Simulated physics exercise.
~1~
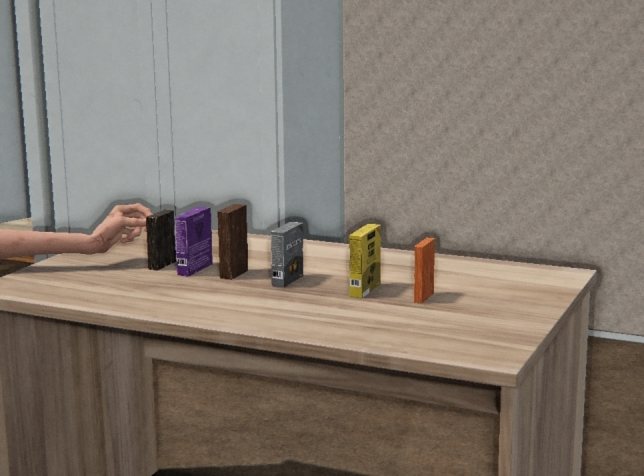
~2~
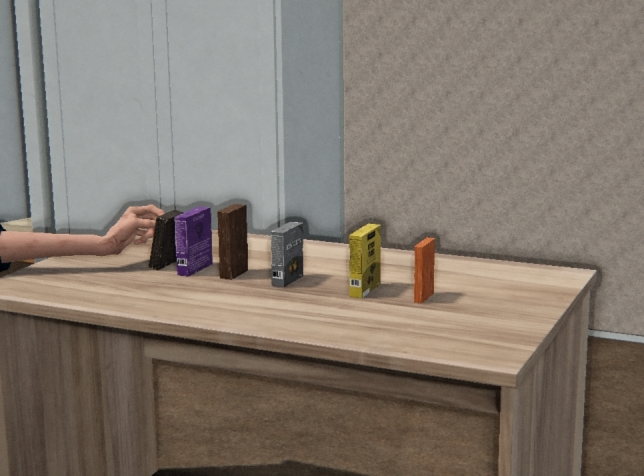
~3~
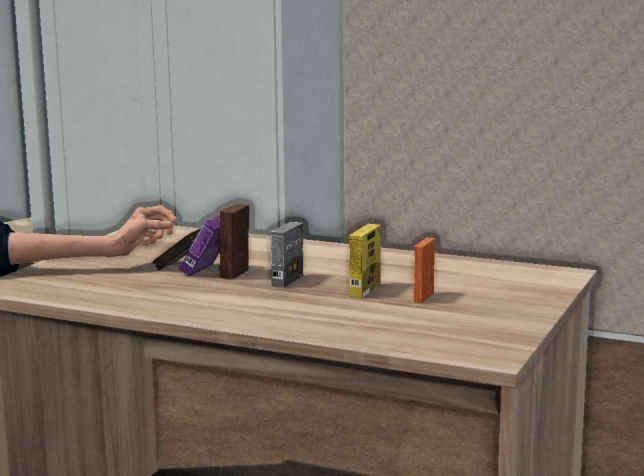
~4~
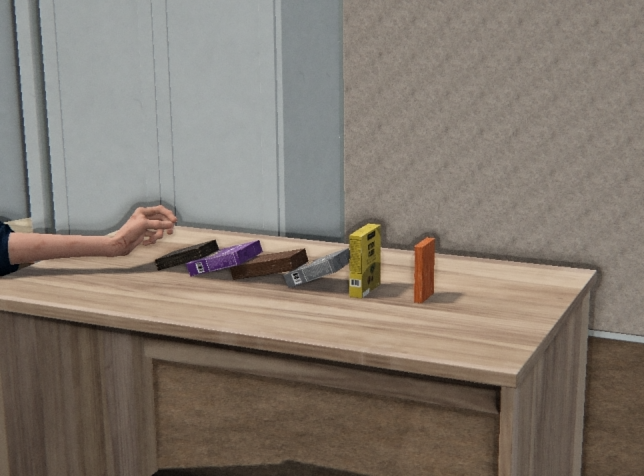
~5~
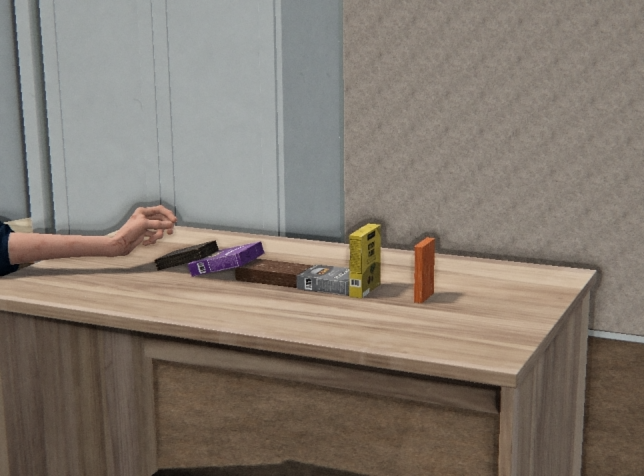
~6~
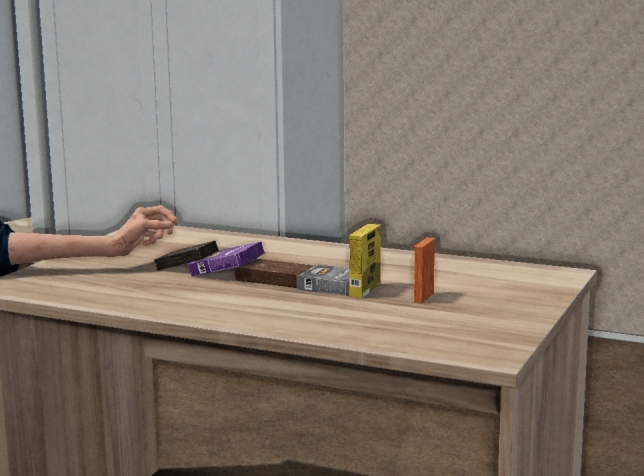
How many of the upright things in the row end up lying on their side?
Four of them end up on their side, namely the black block, the purple packet, the brown block and the grey packet.
The video shows a hand tipping a black block rightward at the left end of a row on a wooden table, and the purple packet, brown block and grey packet topple in turn, while the yellow packet and orange board stay upright.
